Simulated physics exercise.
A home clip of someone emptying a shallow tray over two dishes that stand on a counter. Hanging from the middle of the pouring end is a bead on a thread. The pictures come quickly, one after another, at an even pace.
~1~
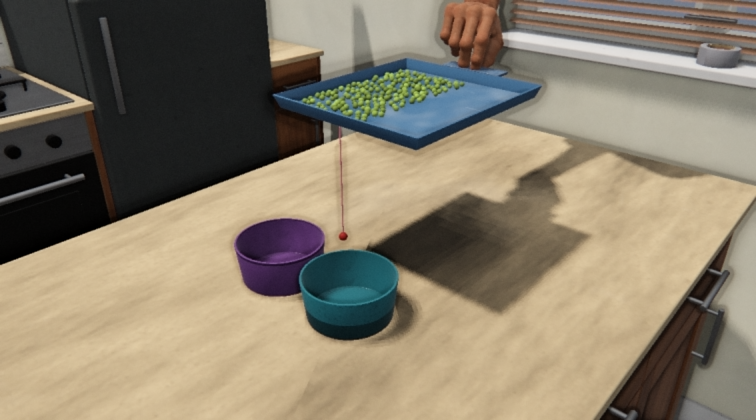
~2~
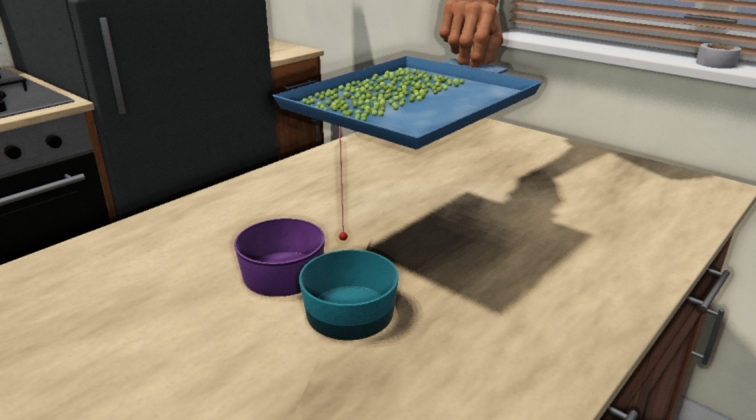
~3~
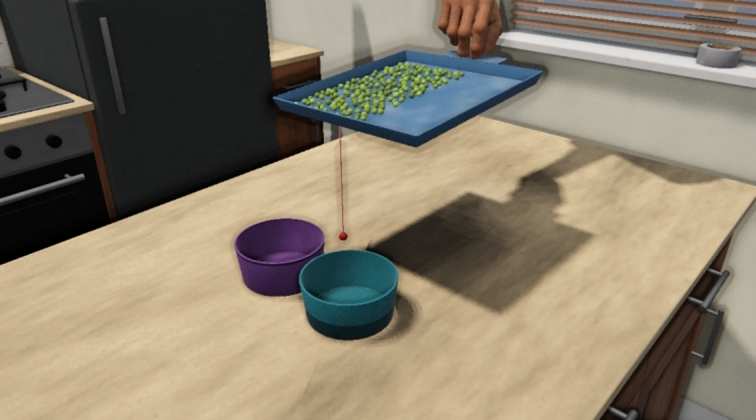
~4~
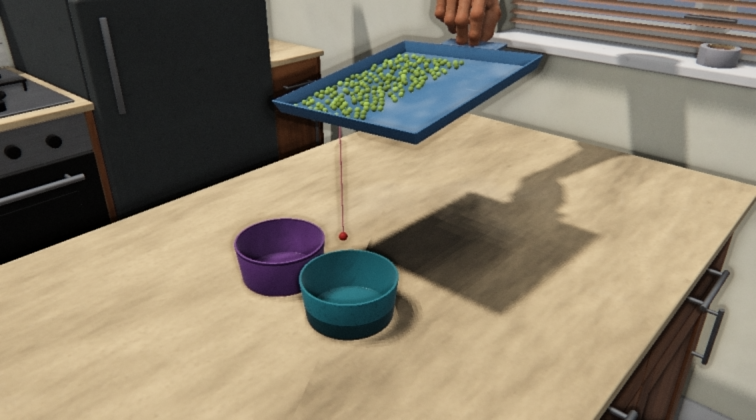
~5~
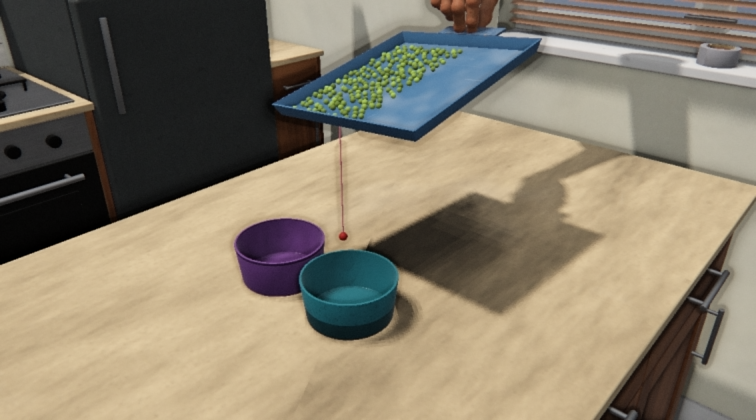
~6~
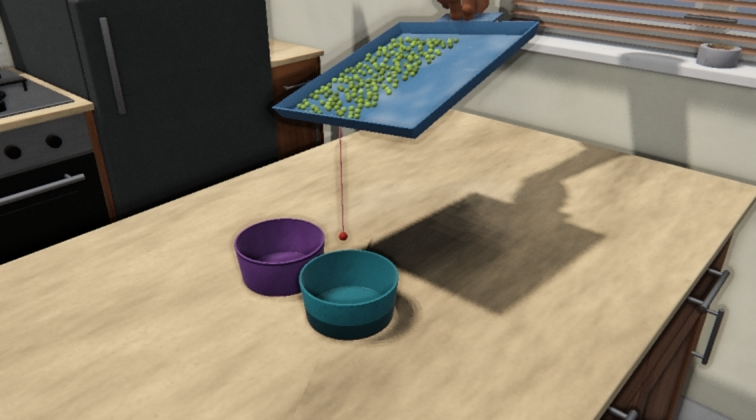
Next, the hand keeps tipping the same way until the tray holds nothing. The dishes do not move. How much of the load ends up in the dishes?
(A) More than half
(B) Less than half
Answer: A.
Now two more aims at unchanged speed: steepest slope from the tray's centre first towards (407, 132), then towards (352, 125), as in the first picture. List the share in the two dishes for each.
Near 10 % and, after that, 90 %.
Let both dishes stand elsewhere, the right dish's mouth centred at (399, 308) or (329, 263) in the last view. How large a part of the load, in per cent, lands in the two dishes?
First placement: Some 0 %; second placement: Some 100 %.
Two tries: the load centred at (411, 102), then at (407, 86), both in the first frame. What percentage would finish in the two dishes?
Estimates in order: 80 percent, 80 percent.
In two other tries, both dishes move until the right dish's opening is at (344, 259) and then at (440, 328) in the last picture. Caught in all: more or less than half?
Well, in excess of half at the first spot and not up to half at the second.
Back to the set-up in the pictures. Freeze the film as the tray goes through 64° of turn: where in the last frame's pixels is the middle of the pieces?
Roughly (298, 120).
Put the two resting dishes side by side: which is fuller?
The winner is the dish on the left.
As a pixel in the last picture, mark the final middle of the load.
Centre at rest: Close to (276, 265).
Soon, tray tipped steeply; most on the tray; a small part in the left dish; a stray few outside both; a small part in the air.
A while on, tray tipped past a quarter turn; most in the left dish; about a quarter outside both; a stray few in the air.
Towards the end, tray tipped past a quarter turn; most in the left dish; about a quarter outside both.
Finally, tray tipped past a quarter turn; none in the right dish; most in the left dish; about a quarter outside both.
